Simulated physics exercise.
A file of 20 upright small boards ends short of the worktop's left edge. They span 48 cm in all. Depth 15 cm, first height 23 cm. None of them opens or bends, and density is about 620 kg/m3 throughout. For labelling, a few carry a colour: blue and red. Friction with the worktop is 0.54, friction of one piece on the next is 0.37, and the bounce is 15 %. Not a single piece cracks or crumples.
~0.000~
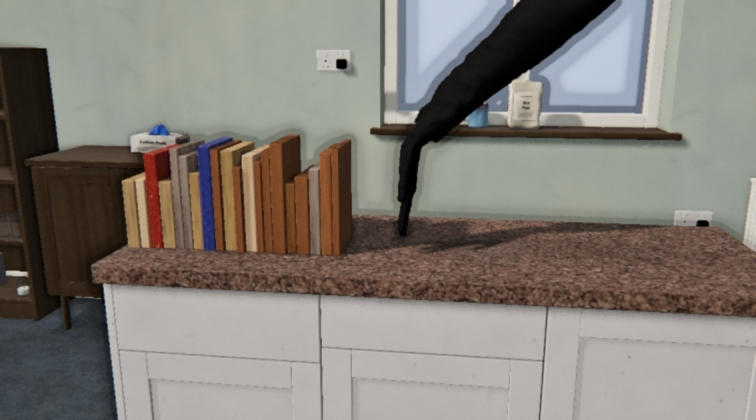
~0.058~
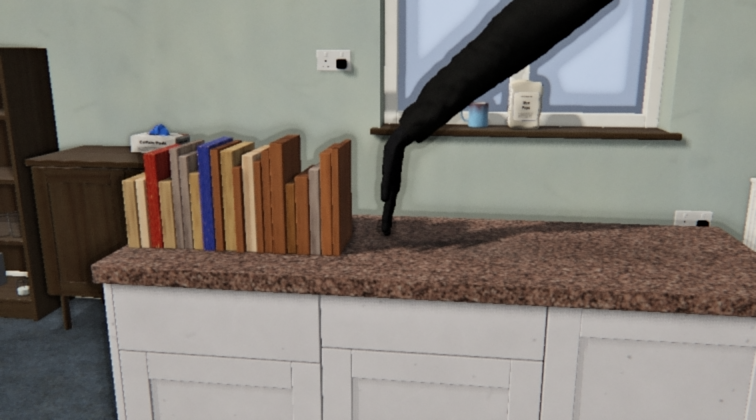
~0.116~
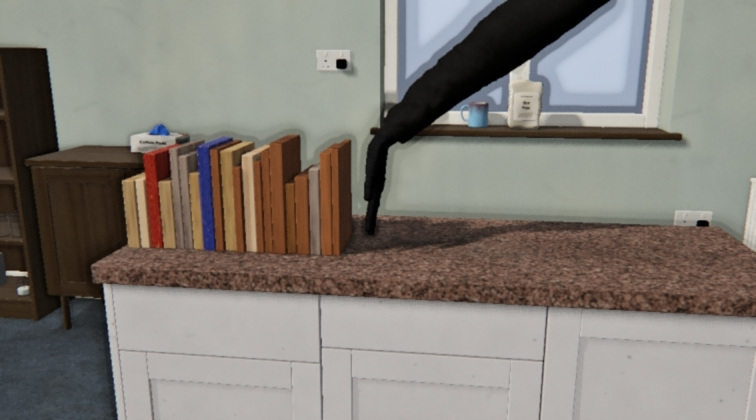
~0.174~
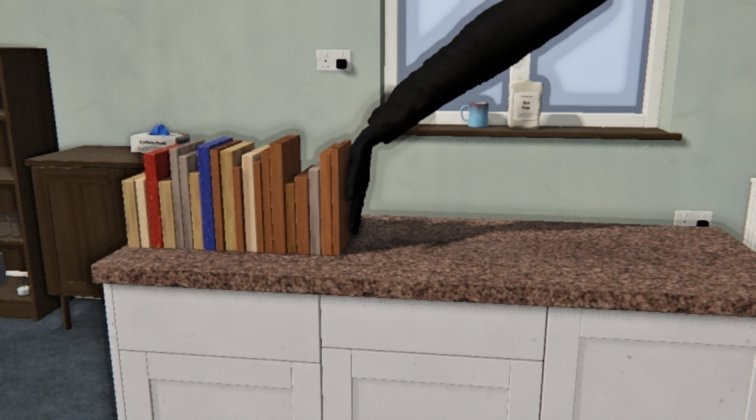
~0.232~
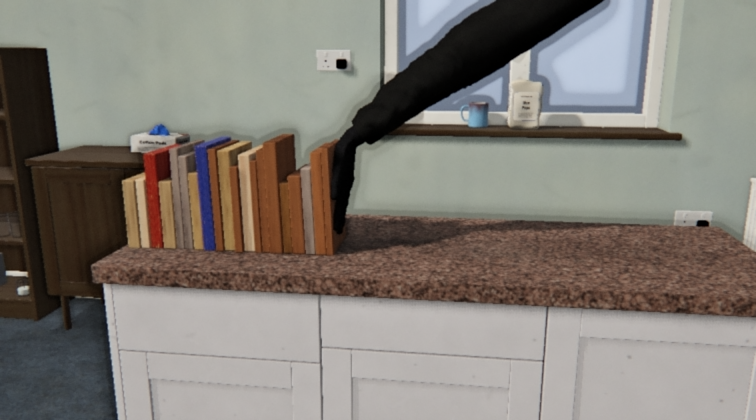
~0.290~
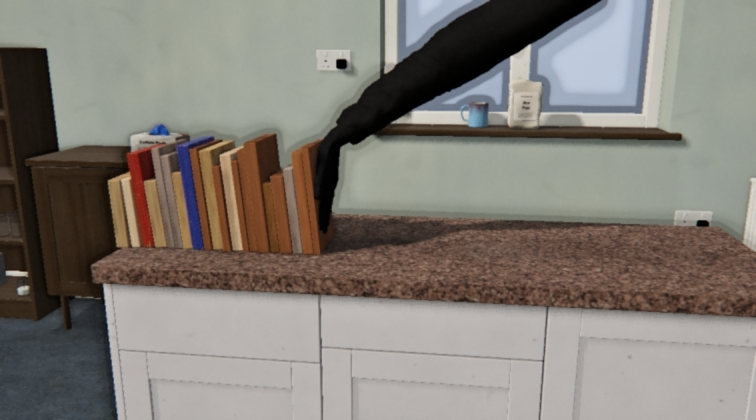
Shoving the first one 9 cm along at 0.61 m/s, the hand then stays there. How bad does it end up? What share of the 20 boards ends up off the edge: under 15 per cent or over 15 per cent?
More than 15 per cent.
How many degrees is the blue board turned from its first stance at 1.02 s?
Roughly 60°.
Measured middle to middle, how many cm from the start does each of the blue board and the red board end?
Blue ends up some 20 cm away; red ends up some 100 cm away.
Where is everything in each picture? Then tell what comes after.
In the first frame (pixels give the middle of a visible side), hand (415, 171) 12 cm from the first; red board (153, 202); blue board (207, 200); none has stirred.
In the second frame, hand (398, 171) 9 cm from the first; blue board (207, 200).
In the third frame, hand (382, 170) 51 mm from the first; blue board (207, 200).
In the fourth frame, hand (366, 170) 16 mm from the first; blue board (207, 200).
In the fifth frame, hand (350, 170) 20 mm in; blue board (205, 199); movement in 4 of them.
In the sixth frame, hand (334, 169) 55 mm in; blue board (191, 199) 5° from how it stood; red board (141, 201) 5° from how it stood; steepest lean 5°, the board at (305, 147); movement in 20 of them.
After 0.36 s, none of the 20 boards off the edge, 20 disturbed; blue board 19° from how it stood; red board 19° from how it stood.
After 0.62 s, 3 of the 20 boards off the edge; red board on its side; blue board 41° from how it stood.
After 1.02 s, 6 of the 20 boards off the edge; red board on its side; blue board 55° from how it stood.
In the end (1.4 s), 6 of the 20 boards off the edge; red board on its side; blue board 74° from how it stood. That is 30 per cent. From the last view, middles, blue board near (145, 217).
